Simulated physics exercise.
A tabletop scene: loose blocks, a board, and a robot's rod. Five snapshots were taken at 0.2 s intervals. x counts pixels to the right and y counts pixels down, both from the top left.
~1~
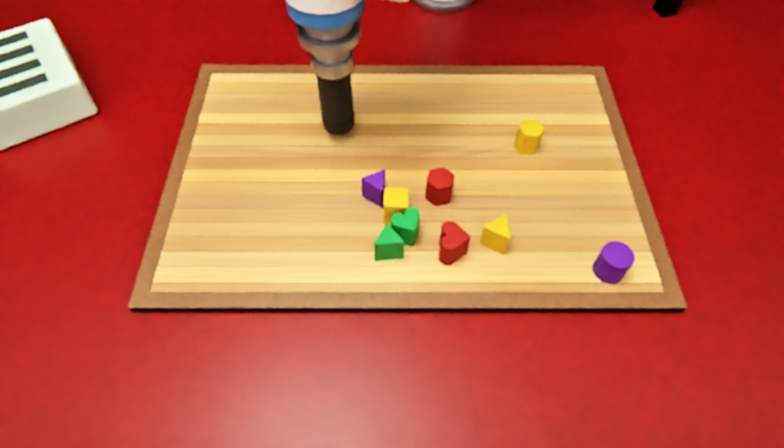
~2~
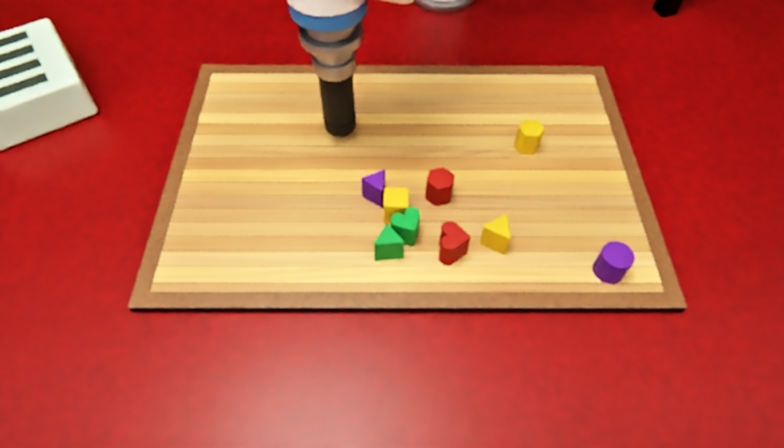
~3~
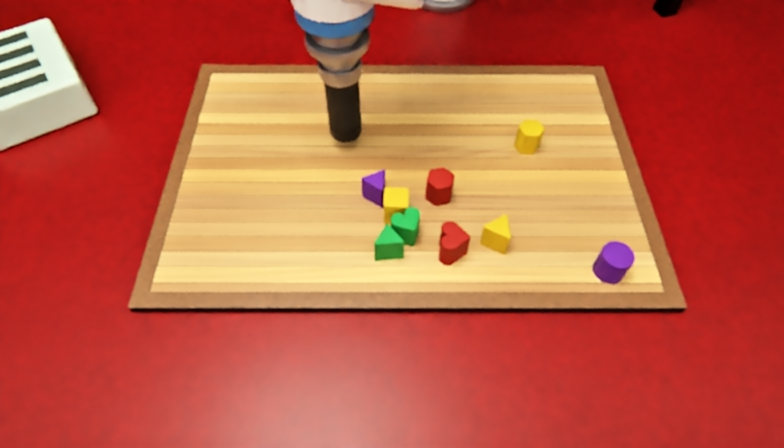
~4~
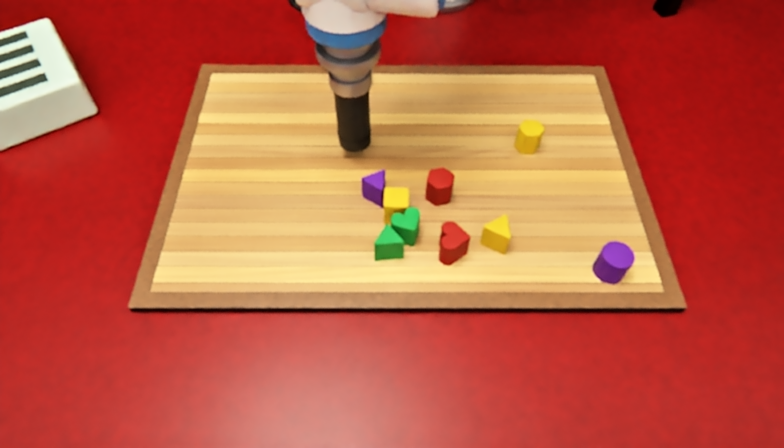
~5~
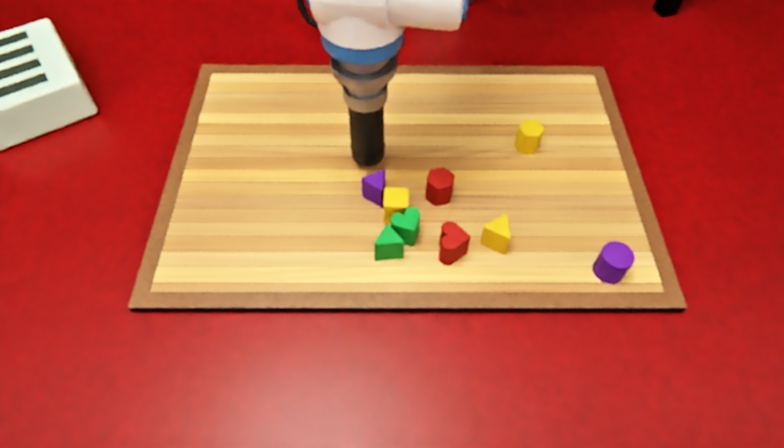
The robot's black rod moves slightly down and right across the board toward the still blocks.
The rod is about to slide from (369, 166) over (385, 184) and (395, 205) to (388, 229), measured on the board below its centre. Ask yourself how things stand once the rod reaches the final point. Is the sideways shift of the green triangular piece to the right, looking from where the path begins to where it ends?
Yes - that is the case.
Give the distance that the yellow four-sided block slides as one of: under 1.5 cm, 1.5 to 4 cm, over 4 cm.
Shift of over 4 cm.
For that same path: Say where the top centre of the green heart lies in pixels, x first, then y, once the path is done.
It is going to be at (420, 249).
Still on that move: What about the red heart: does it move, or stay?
By the time the path is finished, it has hardly shifted at all.
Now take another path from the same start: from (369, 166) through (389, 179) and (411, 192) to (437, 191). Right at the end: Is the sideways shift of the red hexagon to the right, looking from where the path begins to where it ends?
My answer is no.
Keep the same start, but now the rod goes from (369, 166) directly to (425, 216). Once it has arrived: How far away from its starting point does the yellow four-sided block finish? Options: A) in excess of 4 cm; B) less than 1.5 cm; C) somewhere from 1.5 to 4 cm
My pick is C.
The first path, step by step. One third of the way, rod at (385, 173); purple triangular piece at (377, 185), turned 45° clockwise.
Two thirds of the way, rod at (396, 195); purple triangular piece at (372, 198), turned 80° clockwise; yellow four-sided block at (399, 213), turned 25° anticlockwise; green heart at (412, 230).
At the end, rod at (388, 219); purple triangular piece at (360, 211), turned 125° clockwise; green triangular piece at (378, 249); yellow four-sided block at (397, 239), turned 40° anticlockwise; green heart at (420, 249), turned 20° anticlockwise; red heart still.
